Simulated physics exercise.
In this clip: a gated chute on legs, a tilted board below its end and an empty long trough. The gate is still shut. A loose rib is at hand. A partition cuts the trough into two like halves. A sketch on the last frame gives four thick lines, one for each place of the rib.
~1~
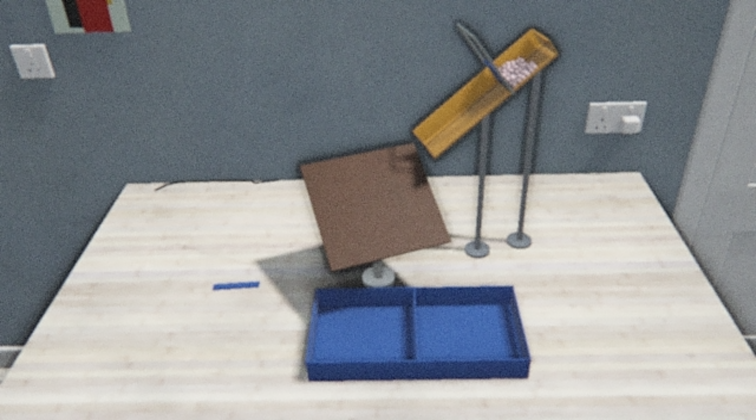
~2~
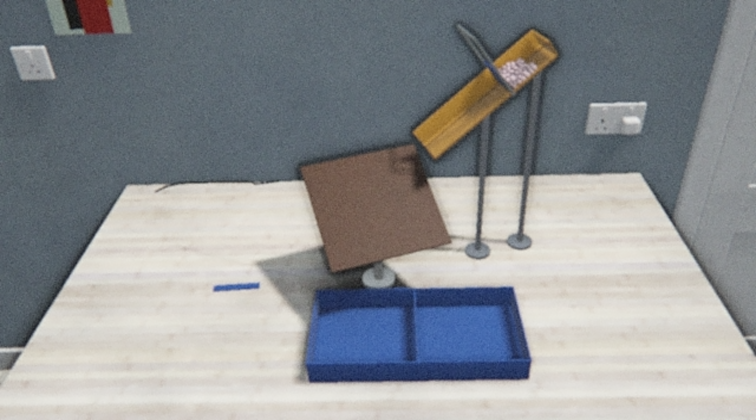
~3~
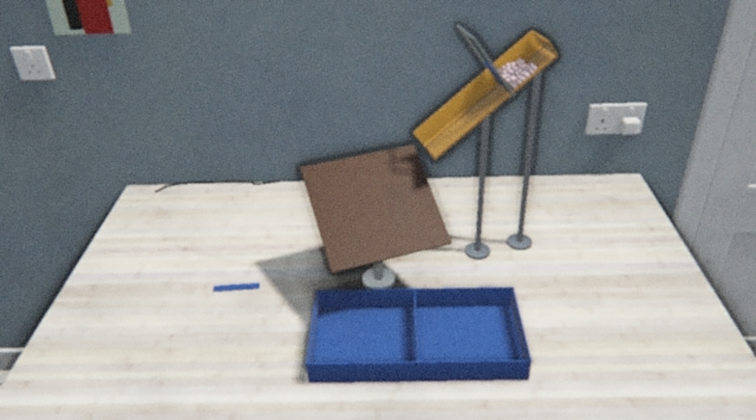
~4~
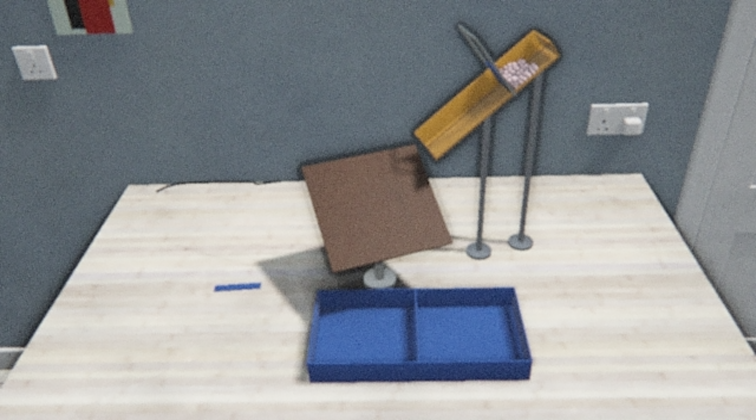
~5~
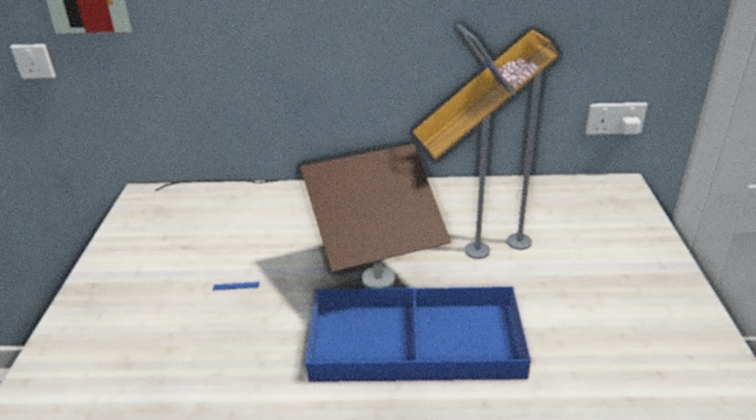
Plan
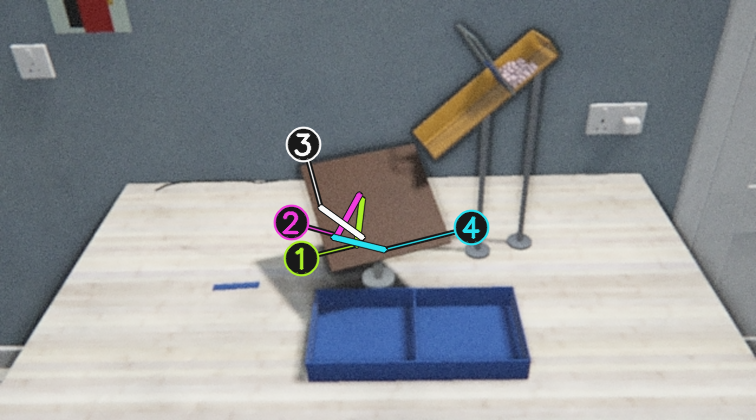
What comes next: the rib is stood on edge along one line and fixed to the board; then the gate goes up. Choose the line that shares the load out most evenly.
Go for 4.
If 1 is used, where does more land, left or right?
The left half.
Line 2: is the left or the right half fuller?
More lands on the left.
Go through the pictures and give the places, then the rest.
The first frame shows load behind the gate (511, 71), sugar pearls; lip of the chute (429, 150), sloping fairly steeply.
The second frame shows middle of the board (375, 204), tilted fairly steeply; middle of its low edge (394, 257); of its high edge (358, 155).
The third frame shows front corners of the trough (307, 364) and (531, 360); front end of its middle wall (418, 362); gate still shut (493, 70).
The fourth frame shows middle of the load (513, 73); lip (430, 152).
The fifth frame shows middle of the load (512, 72); lip (429, 151).
On the marked copy, line 1 from (362, 199) to (356, 245); line 2 from (359, 195) to (337, 235); line 3 from (321, 207) to (362, 237); line 4 from (333, 237) to (384, 249).
Choosing 1, of what is caught, almost all in the left half, about a tenth in the right.
Choosing 2, of what is caught, almost all in the left half, about a tenth in the right.
Choosing 3, of what is caught, the larger part in the left half, about a tenth in the right.
Choosing 4, of what is caught, roughly half in the left half, roughly half in the right.
